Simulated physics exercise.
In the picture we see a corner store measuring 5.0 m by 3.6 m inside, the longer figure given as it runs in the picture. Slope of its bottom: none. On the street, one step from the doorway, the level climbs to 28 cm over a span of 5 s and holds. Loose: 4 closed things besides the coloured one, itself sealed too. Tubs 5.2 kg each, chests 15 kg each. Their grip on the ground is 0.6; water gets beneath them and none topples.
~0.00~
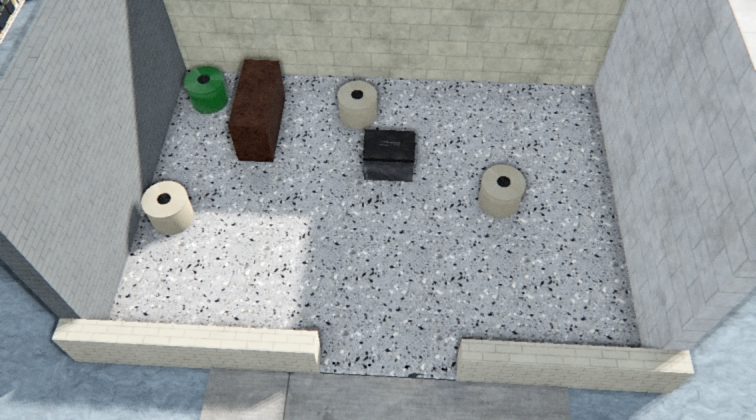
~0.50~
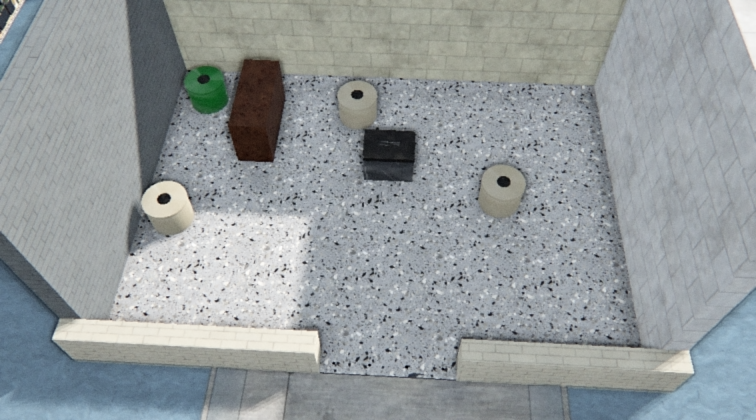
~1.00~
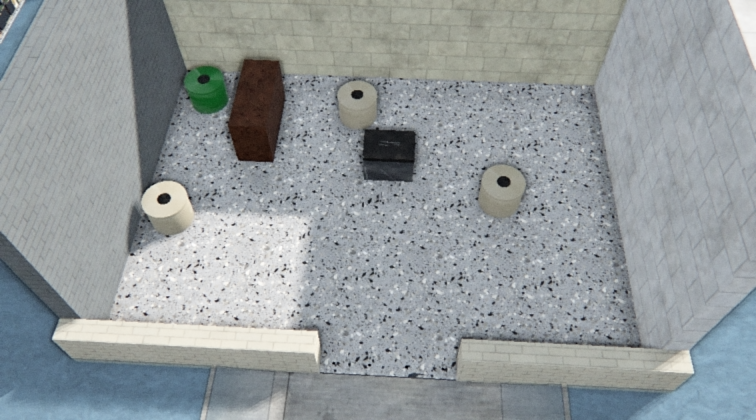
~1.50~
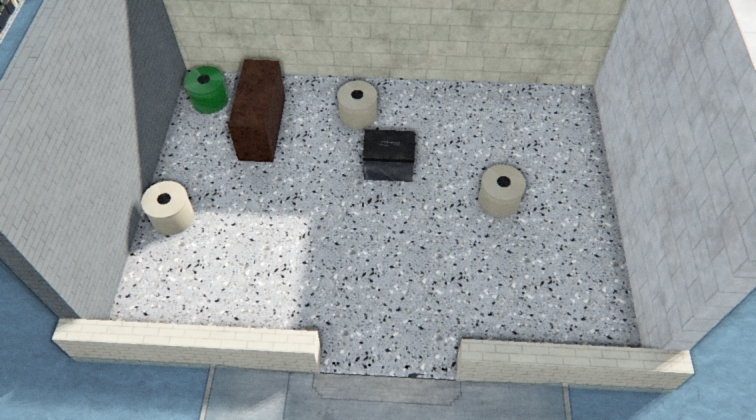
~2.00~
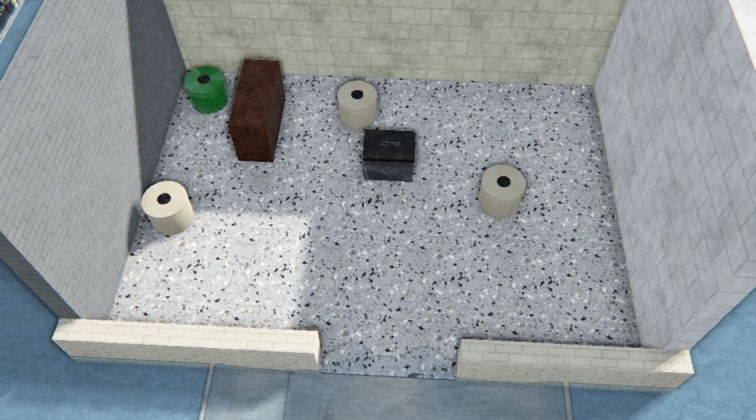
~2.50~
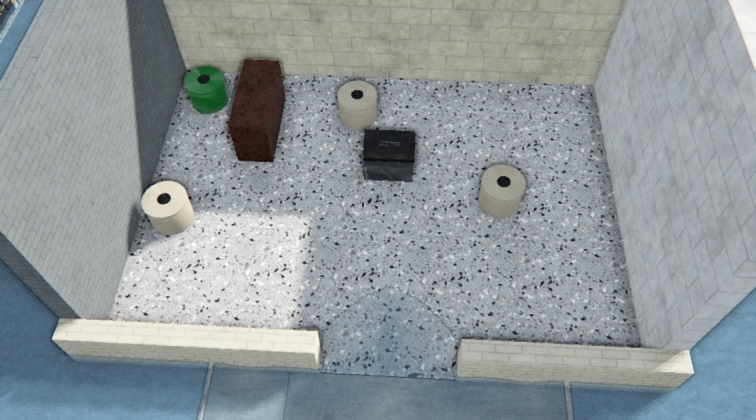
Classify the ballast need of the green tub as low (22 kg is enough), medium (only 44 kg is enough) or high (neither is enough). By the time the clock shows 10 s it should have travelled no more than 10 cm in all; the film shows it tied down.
Medium.
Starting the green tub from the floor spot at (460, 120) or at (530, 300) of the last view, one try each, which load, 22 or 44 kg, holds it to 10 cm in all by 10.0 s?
In that order: It takes the larger; either load holds.
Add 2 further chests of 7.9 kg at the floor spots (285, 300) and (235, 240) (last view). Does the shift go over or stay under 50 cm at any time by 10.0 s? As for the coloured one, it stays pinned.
Below, below.
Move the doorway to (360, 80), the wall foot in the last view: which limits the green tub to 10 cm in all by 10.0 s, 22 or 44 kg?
That way, the small mass suffices.
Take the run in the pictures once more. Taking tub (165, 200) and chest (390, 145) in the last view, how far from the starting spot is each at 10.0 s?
80 cm, 150 cm.
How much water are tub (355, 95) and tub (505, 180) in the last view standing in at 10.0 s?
Around 15 cm and 13 cm.
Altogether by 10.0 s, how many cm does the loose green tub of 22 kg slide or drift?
40 cm, roughly.
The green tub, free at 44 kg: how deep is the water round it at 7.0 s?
Depth: Approx. 4 cm.
After 3.5 s the green tub would be 0 cm from its start with 22 kg and 0 cm from its start with 44 kg; 0 cm of water round it then.
After 4.5 s the green tub would be 0 cm from its start with 22 kg and 0 cm from its start with 44 kg; 0 cm of water round it then.
After 7.0 s the green tub would be 0 cm from its start with 22 kg and 0 cm from its start with 44 kg; 4 cm of water round it then.
After 10.0 s the green tub would be 38 cm from its start with 22 kg and 0 cm from its start with 44 kg; 12 cm of water round it then.
